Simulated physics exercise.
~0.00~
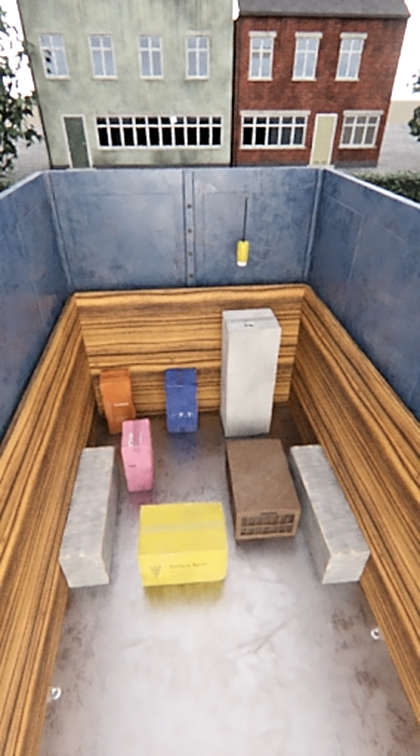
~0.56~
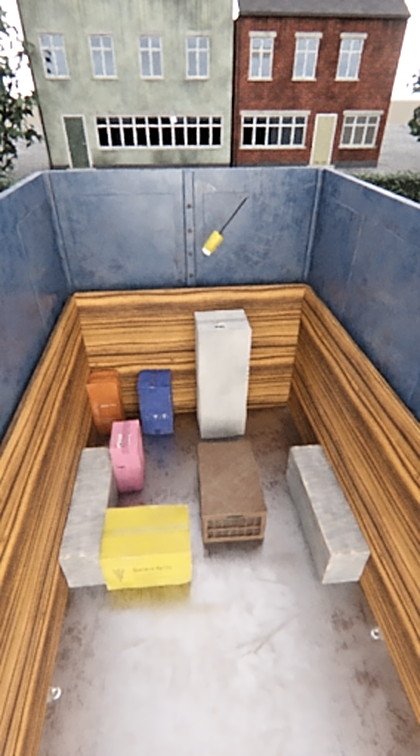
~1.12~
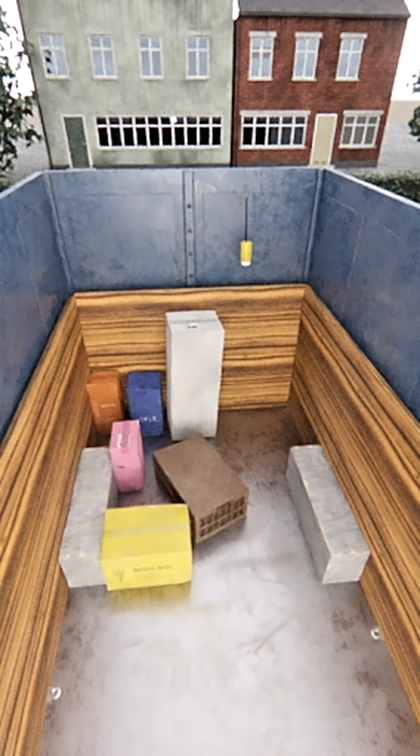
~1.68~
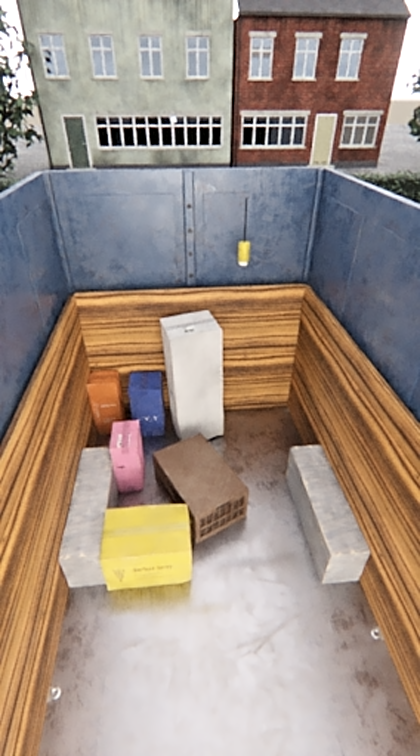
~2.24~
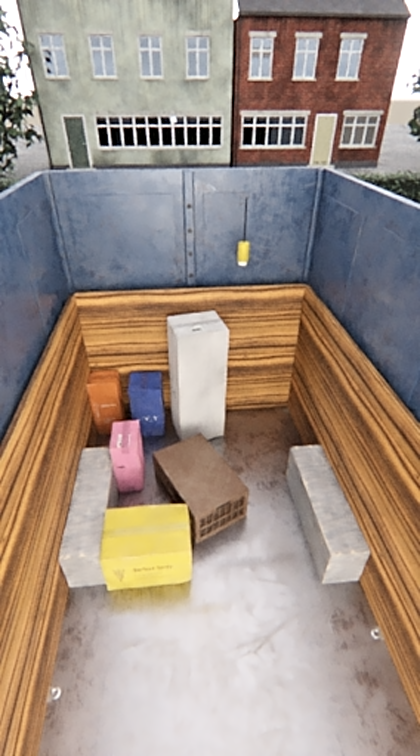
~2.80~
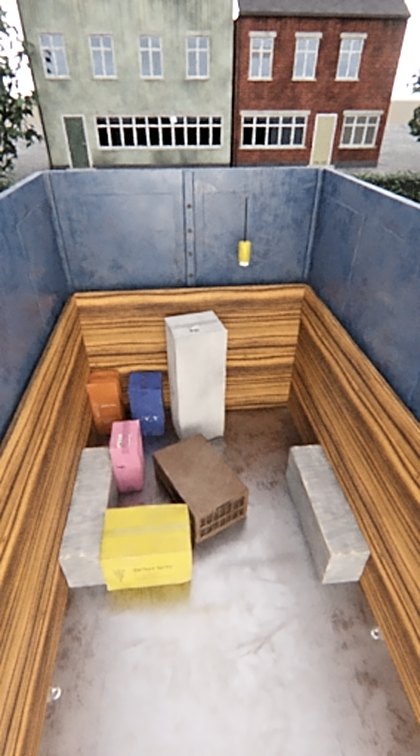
In the back of a van, the tall white box, brown chest, blue box and yellow box slid left as the hanging lamp swung, while the orange box shifted slightly; the chest ended up turned at an angle, and everything settled with the white box still upright.
